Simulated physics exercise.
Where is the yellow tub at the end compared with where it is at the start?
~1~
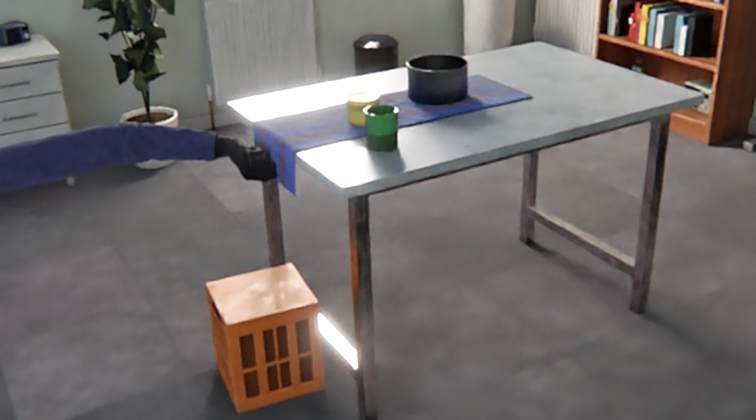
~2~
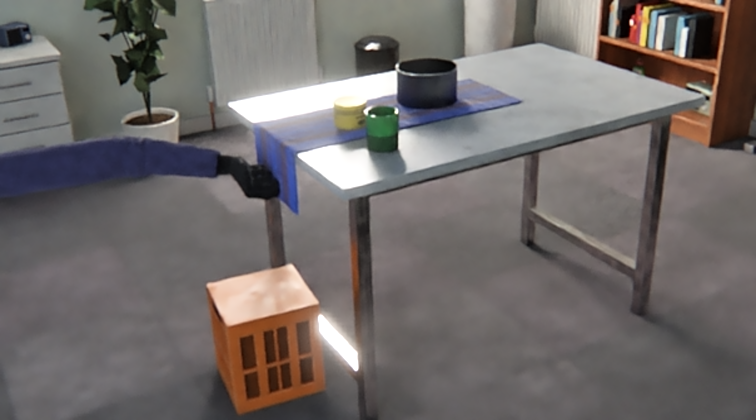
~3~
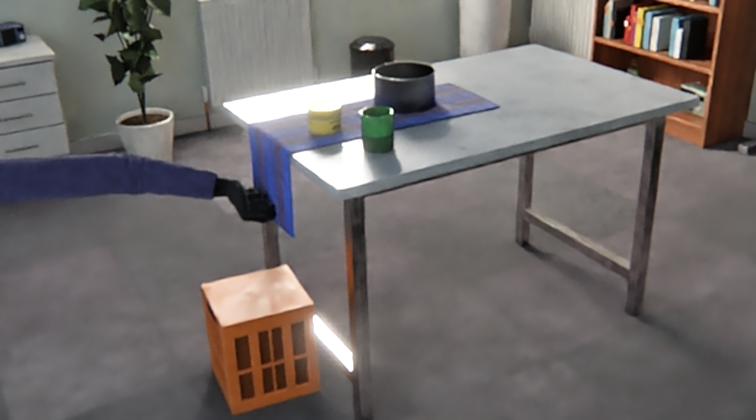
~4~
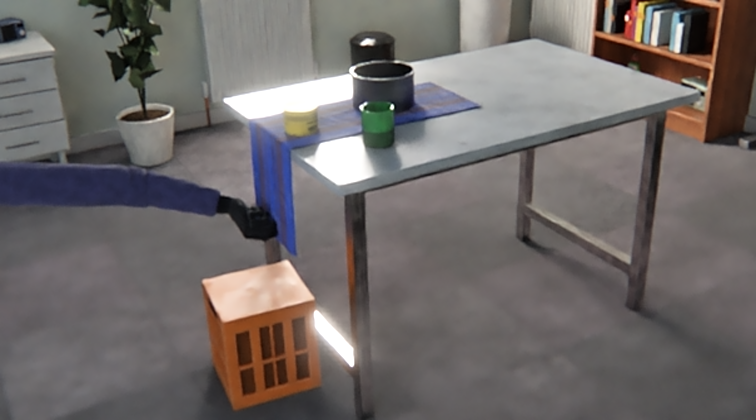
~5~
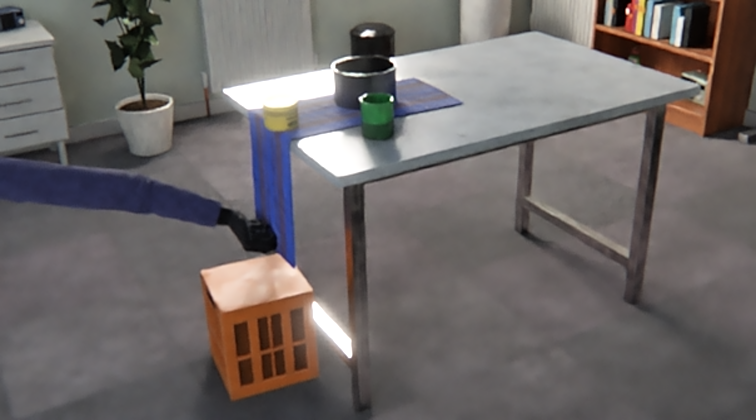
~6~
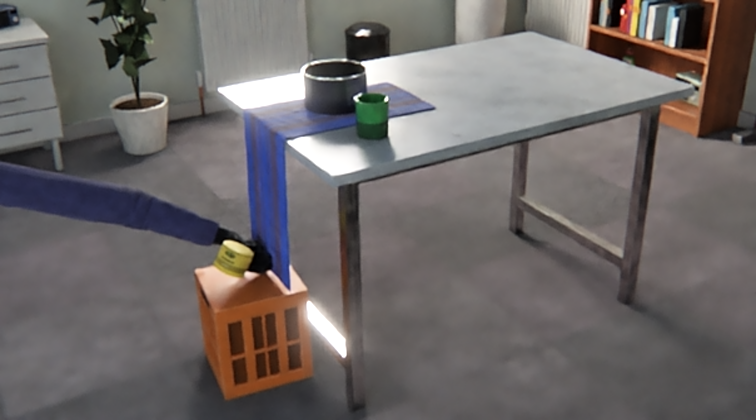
At the start the yellow tub stands on the blue towel on top of the table, near the pot and the green mug. At the end it is off the table, down to the left by the hand and the top of the orange crate.
